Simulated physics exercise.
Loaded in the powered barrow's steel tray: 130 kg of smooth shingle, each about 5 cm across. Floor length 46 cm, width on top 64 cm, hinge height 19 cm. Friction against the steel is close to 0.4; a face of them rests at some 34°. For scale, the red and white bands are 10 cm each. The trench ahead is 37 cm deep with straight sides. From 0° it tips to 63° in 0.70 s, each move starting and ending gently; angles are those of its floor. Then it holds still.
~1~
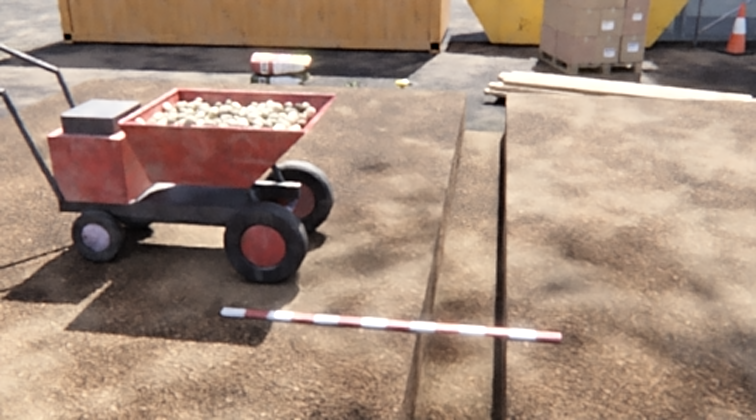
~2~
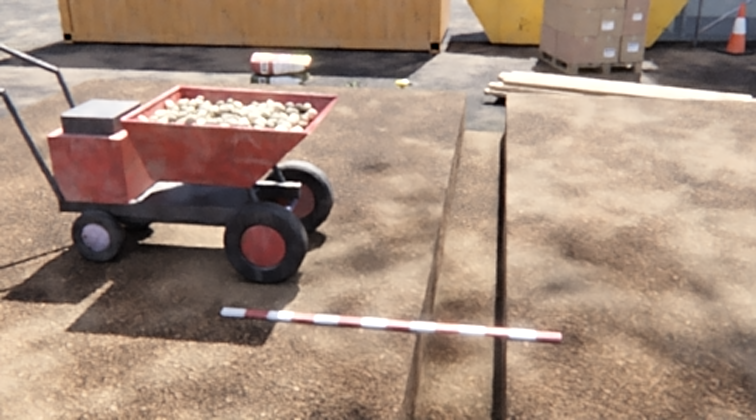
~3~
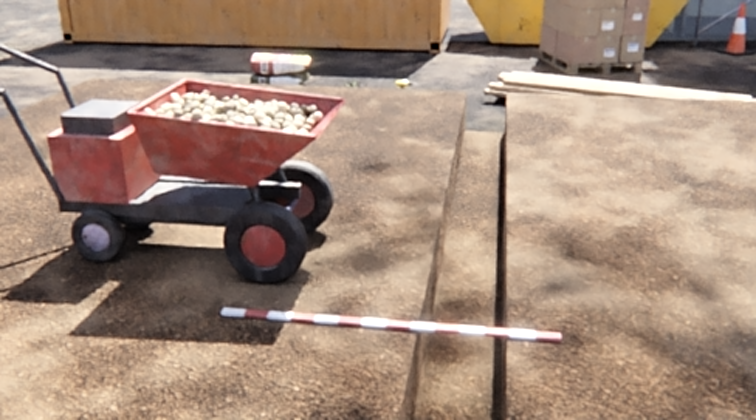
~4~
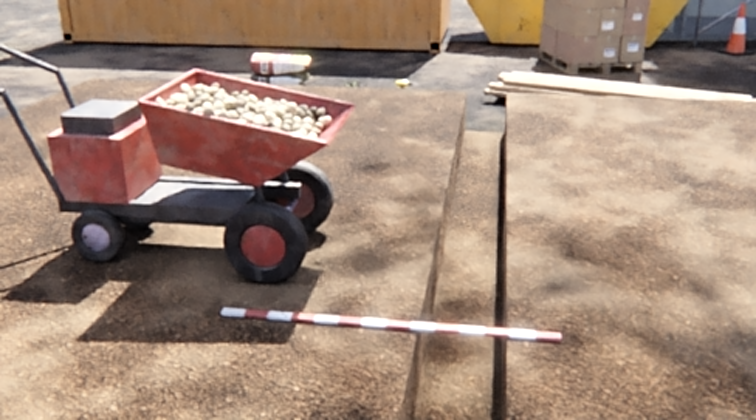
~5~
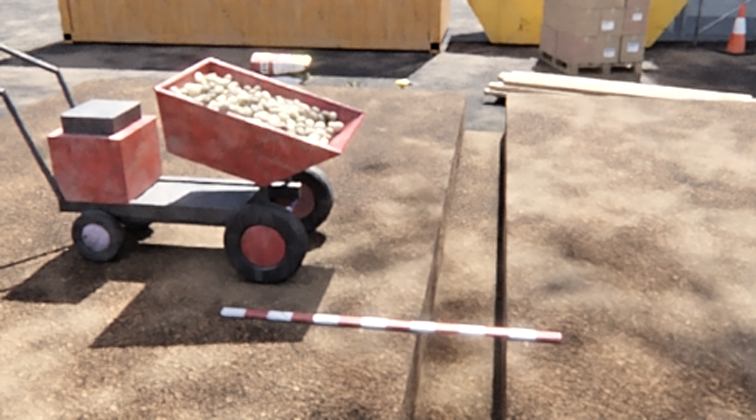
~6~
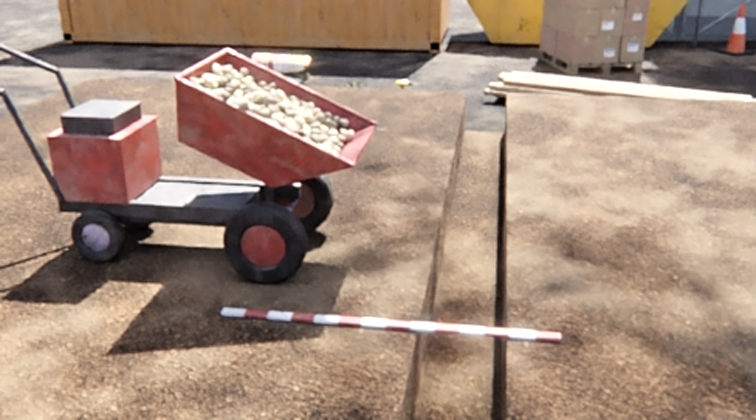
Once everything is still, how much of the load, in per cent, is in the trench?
Some 97 per cent of it.
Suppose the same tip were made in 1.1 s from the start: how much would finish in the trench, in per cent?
In that case some 95 per cent.
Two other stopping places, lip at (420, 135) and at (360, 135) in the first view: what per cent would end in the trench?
Near 10 per cent from the first place, 55 from the second.
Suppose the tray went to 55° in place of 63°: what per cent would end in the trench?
In that case some 85 per cent.
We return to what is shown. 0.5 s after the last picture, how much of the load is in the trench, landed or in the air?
Some 15 per cent.
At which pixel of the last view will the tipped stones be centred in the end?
Around (468, 319).
Then, 0.2 s after the last picture the floor is at 53°, 100 % in the tray; the foremost stones are at (384, 193).
Then, 0.5 s after the last picture the floor is at 63°, 74 % in the tray, 10 % short of the trench, 16 % in the trench; the foremost stones are at (470, 298).
Then, 0.8 s after the last picture the floor is at 63°, 21 % in the tray, 7 % short of the trench, 71 % in the trench, 1 % past the trench; the foremost stones are at (553, 261).
Then, 2.8 s after the last picture the floor is at 63°, 0 % in the tray, 2 % short of the trench, 97 % in the trench, 1 % past the trench; the foremost stones are at (628, 265).
